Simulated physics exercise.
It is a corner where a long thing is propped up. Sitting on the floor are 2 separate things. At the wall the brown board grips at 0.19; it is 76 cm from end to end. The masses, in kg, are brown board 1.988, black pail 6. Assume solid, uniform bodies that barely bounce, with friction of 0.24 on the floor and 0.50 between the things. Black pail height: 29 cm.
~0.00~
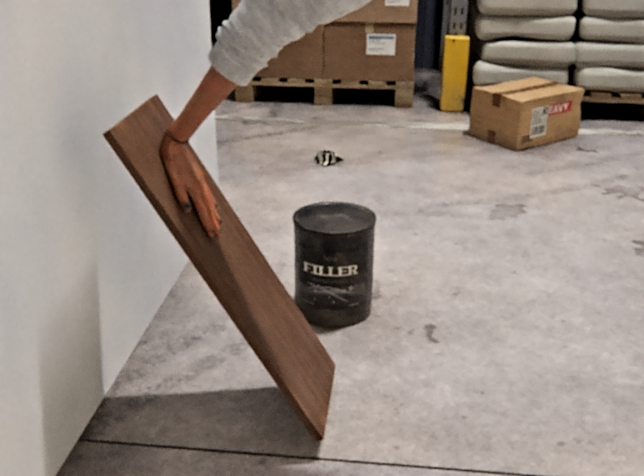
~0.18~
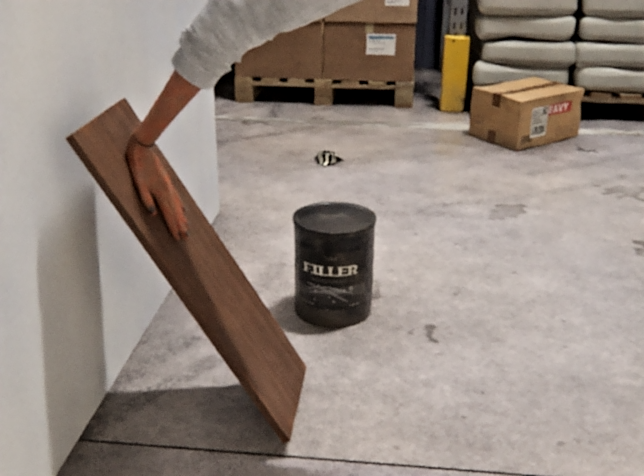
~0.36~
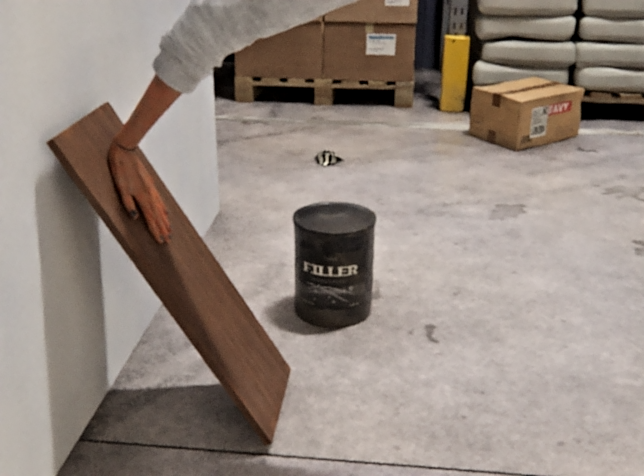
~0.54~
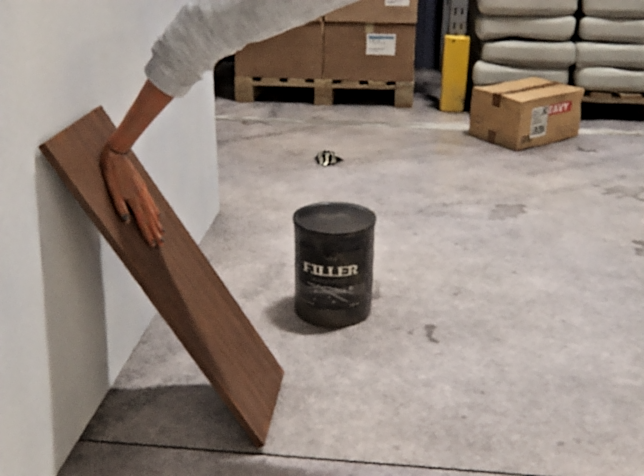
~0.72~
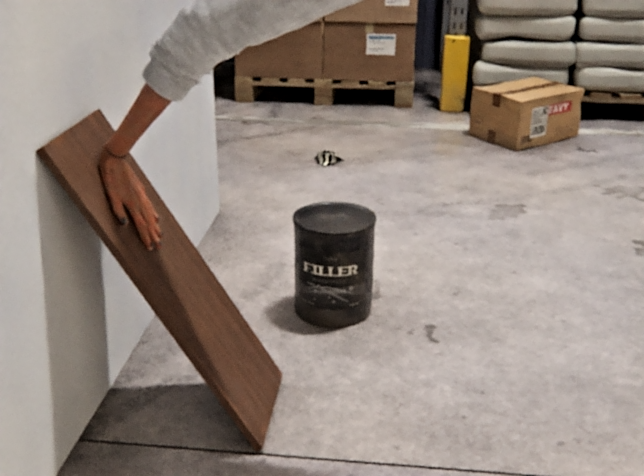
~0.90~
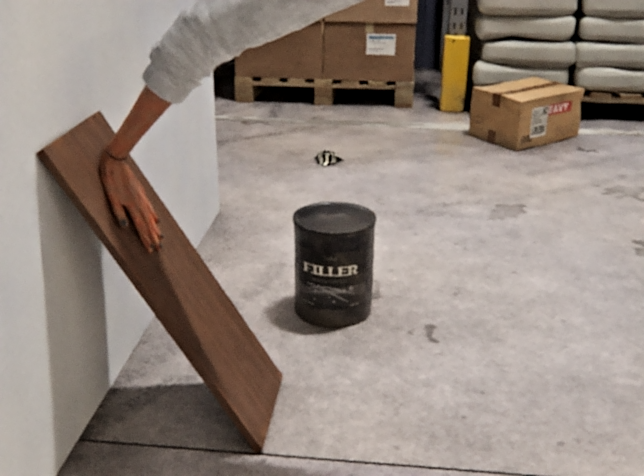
To begin with, a hand in a grey sleeve holds a tilted brown board near a pale wall, with a black pail standing to its right on the concrete floor. The hand moves the board left until its top edge rests against the wall, then stays on it, nearly motionless.
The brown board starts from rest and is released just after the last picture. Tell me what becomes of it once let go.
It skids down.
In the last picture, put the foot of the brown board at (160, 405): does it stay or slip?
Placed there, the foot grips firmly.
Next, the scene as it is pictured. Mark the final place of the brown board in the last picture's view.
It settles close to (274, 411).
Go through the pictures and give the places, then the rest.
In the first picture, 14 cm from its place; brown board (236, 267); black pail (334, 264).
In the second picture, 7 cm from its place; brown board (204, 269); black pail (334, 264).
In the third picture, 3 cm from its place; brown board (186, 272); black pail (334, 264).
In the fourth picture, 1 cm from its place; brown board (179, 275); black pail (334, 264).
The fifth picture shows leant on the wall, still held; brown board (177, 279); black pail (334, 264).
The sixth picture shows leant on the wall, still held; brown board (177, 280); black pail (334, 264).
After 1.40 s, brown board leaning 10° more than when let go near (202, 298).
After 1.60 s, brown board leaning 33° more than when let go near (244, 345).
After 1.70 s, brown board leaning 55° more than when let go near (269, 399).
After 1.80 s, brown board leaning 59° more than when let go near (274, 407).
In the end (2.2 s), toppled on the floor, brown board; black pail under 10 cm from the start. At the end, from the last picture's camera, brown board near (274, 411). The board slips out.
